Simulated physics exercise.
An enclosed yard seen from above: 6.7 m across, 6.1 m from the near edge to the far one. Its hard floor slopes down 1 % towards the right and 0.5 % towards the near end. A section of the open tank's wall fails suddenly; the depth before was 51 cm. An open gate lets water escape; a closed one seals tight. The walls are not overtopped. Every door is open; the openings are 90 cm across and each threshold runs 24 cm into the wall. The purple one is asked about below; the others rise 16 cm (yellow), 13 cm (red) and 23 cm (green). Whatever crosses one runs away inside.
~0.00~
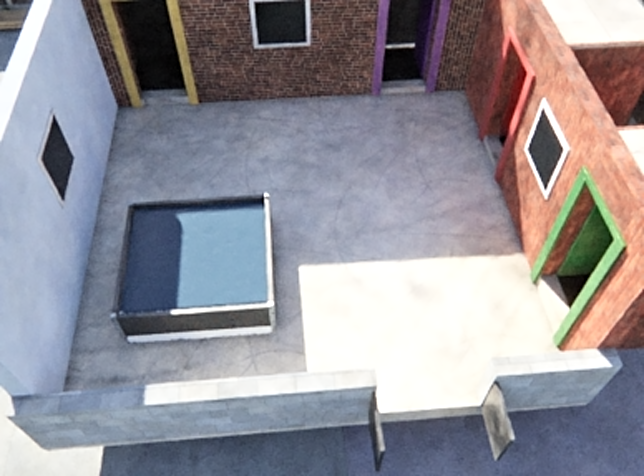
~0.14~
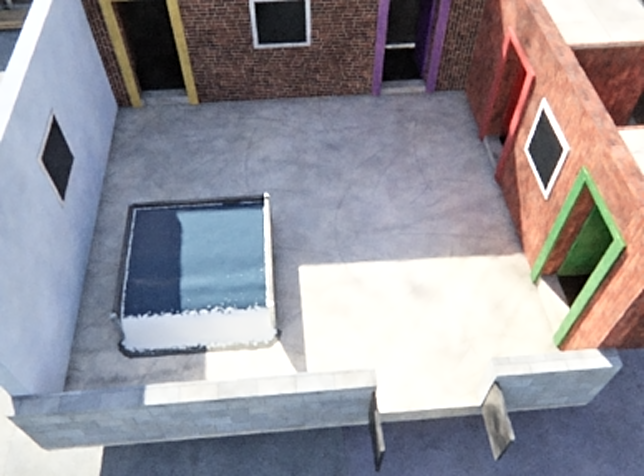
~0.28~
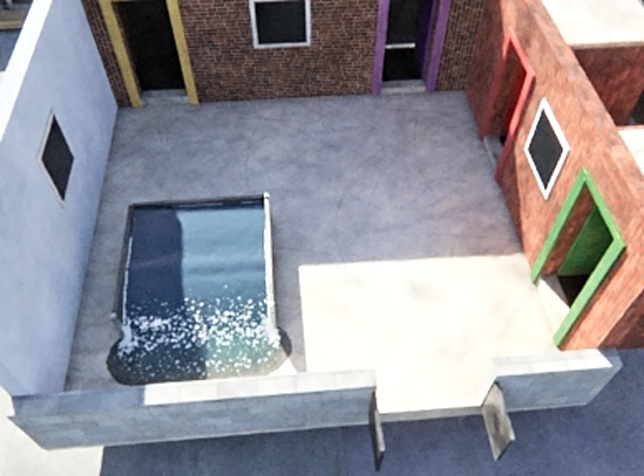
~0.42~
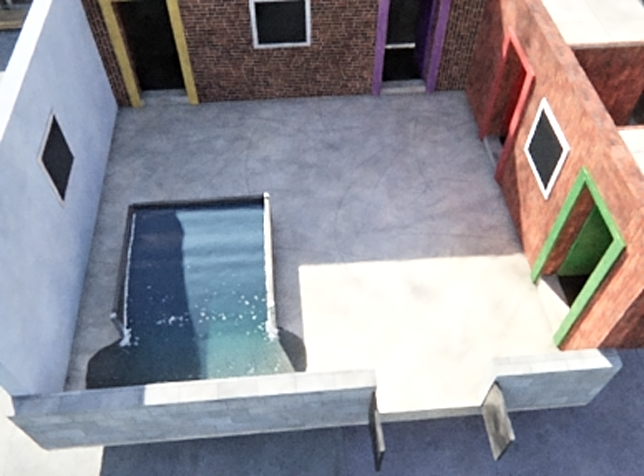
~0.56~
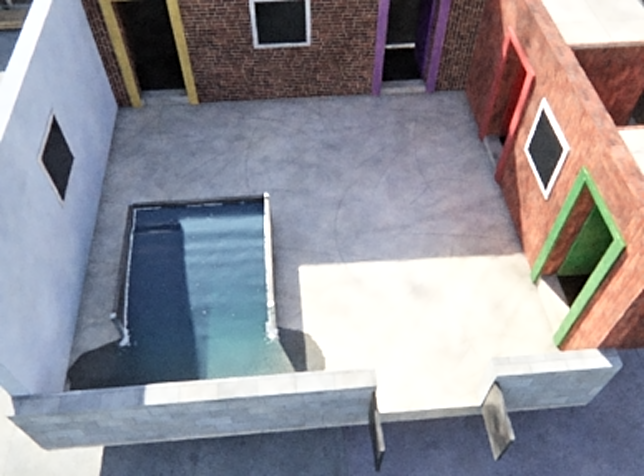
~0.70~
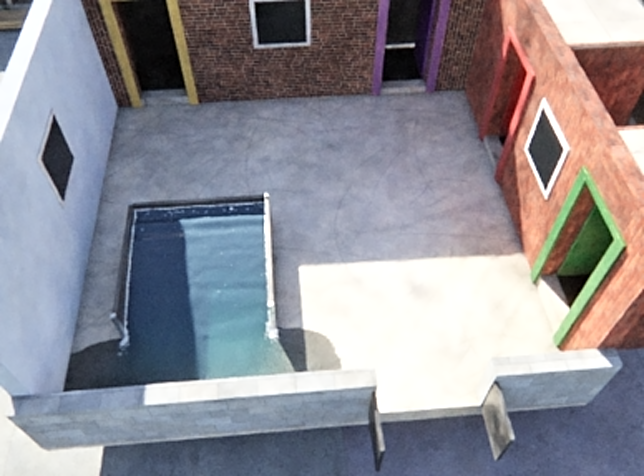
Water bursts through the near side of the open tank and spreads across the yard floor.
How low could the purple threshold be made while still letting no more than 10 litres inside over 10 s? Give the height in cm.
Close to 5.5 cm is just enough.
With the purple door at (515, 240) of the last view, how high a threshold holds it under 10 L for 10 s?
About 8.5 cm.
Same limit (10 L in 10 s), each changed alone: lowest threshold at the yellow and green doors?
Roughly 13.0 cm at yellow and 14.0 cm at green.
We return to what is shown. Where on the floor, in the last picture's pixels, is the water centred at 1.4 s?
Near (205, 326).
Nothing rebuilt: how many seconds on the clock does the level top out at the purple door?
Around 7.5 s.
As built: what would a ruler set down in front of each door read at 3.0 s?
In cm: Yellow 0, red 0, purple 0, green 19.
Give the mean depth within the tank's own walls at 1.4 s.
Some 27 cm.
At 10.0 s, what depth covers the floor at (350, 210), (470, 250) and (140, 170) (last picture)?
About 4, 5 and 2 cm.
After 1.4 s water covers 10 % of the floor, deepest (44 cm) near (59, 420); it has not reached the purple door.
After 3.0 s water covers 40 % of the floor, deepest (26 cm) near (59, 420); it has not reached the purple door.
After 10.0 s water covers 85 % of the floor, deepest (11 cm) near (479, 161); 7 cm at the purple door, 0 litres in over its 12 cm threshold.
At the purple door as built, the water arrived by 5.7 s and peaked near 9 cm at 7.6 s.
With a threshold of 4.5 cm, 21 litres would have come in within the 10 s; with 6.5 cm, 5 litres. So under 10 litres takes about 5.5 cm.
